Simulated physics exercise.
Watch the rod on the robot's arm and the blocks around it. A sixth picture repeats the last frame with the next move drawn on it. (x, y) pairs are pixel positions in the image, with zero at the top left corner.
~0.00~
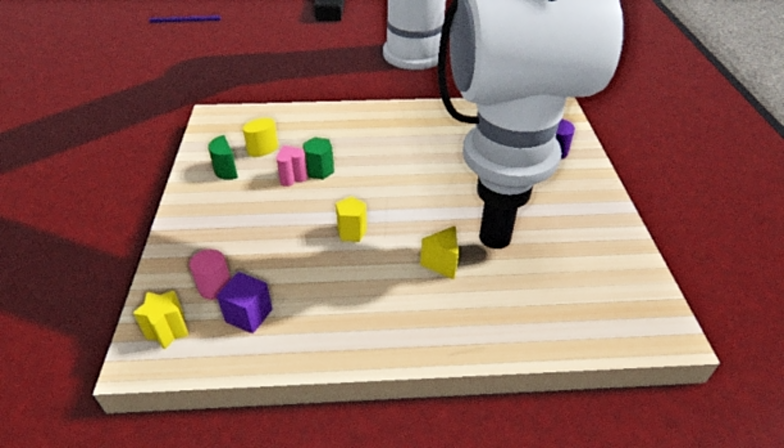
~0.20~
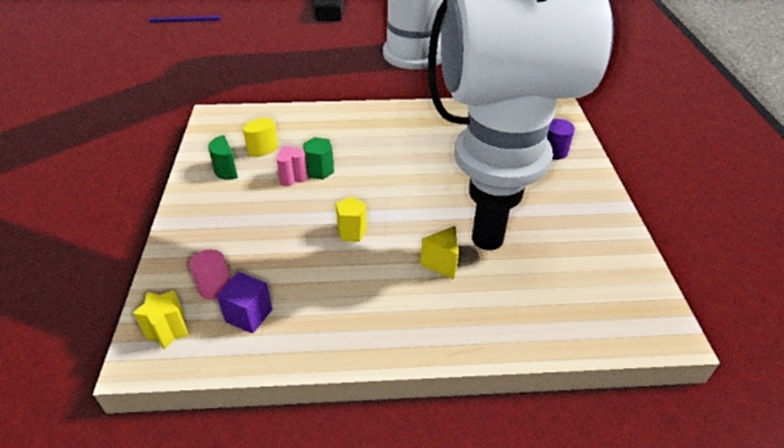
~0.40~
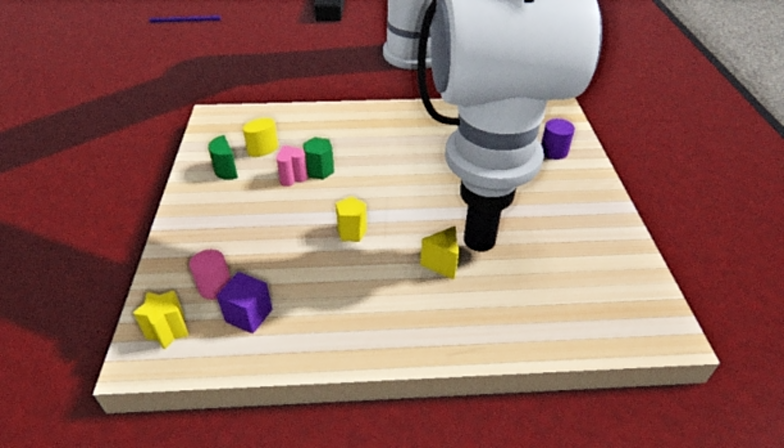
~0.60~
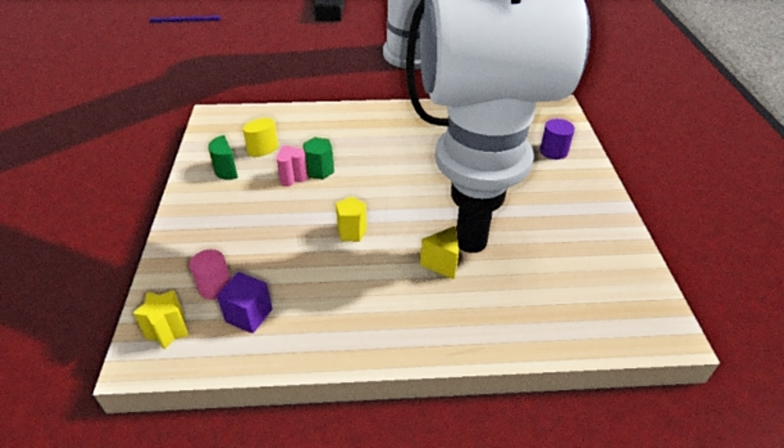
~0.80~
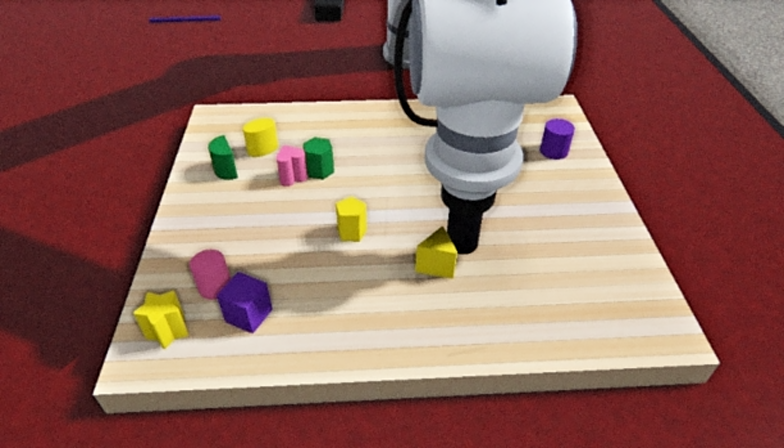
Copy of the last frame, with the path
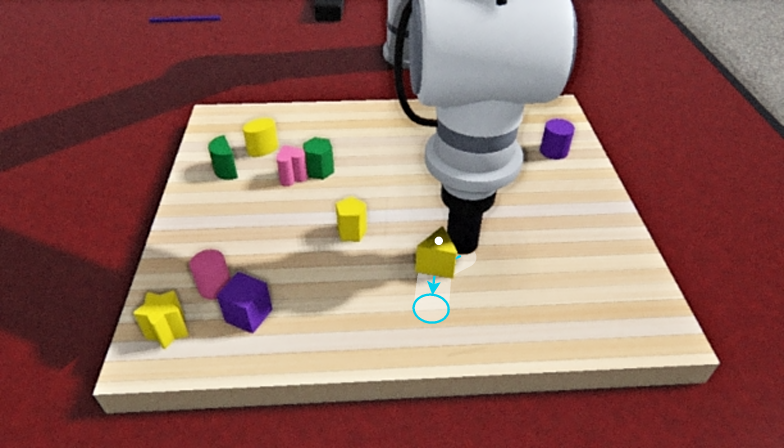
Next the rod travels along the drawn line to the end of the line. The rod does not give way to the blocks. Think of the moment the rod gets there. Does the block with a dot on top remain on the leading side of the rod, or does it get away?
My guess is it ends up beside or behind the rod.
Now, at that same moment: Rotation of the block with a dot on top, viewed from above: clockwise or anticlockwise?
From above, it turns clockwise.
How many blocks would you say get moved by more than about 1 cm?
Going by the path, one block will move.
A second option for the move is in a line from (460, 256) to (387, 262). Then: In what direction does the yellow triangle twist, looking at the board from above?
Counter-clockwise, from overhead.
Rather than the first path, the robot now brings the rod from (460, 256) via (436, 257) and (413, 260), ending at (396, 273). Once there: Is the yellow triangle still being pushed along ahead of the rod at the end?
I believe so.
The drawn path runs from (460, 256) by way of (440, 267) and (433, 286) to (431, 308); the dot is on the yellow triangle.
What follows on the original path. Halfway along, rod (436, 264); yellow triangle (411, 262).
At the end, rod (432, 296); yellow triangle (403, 270), turned 20° clockwise.
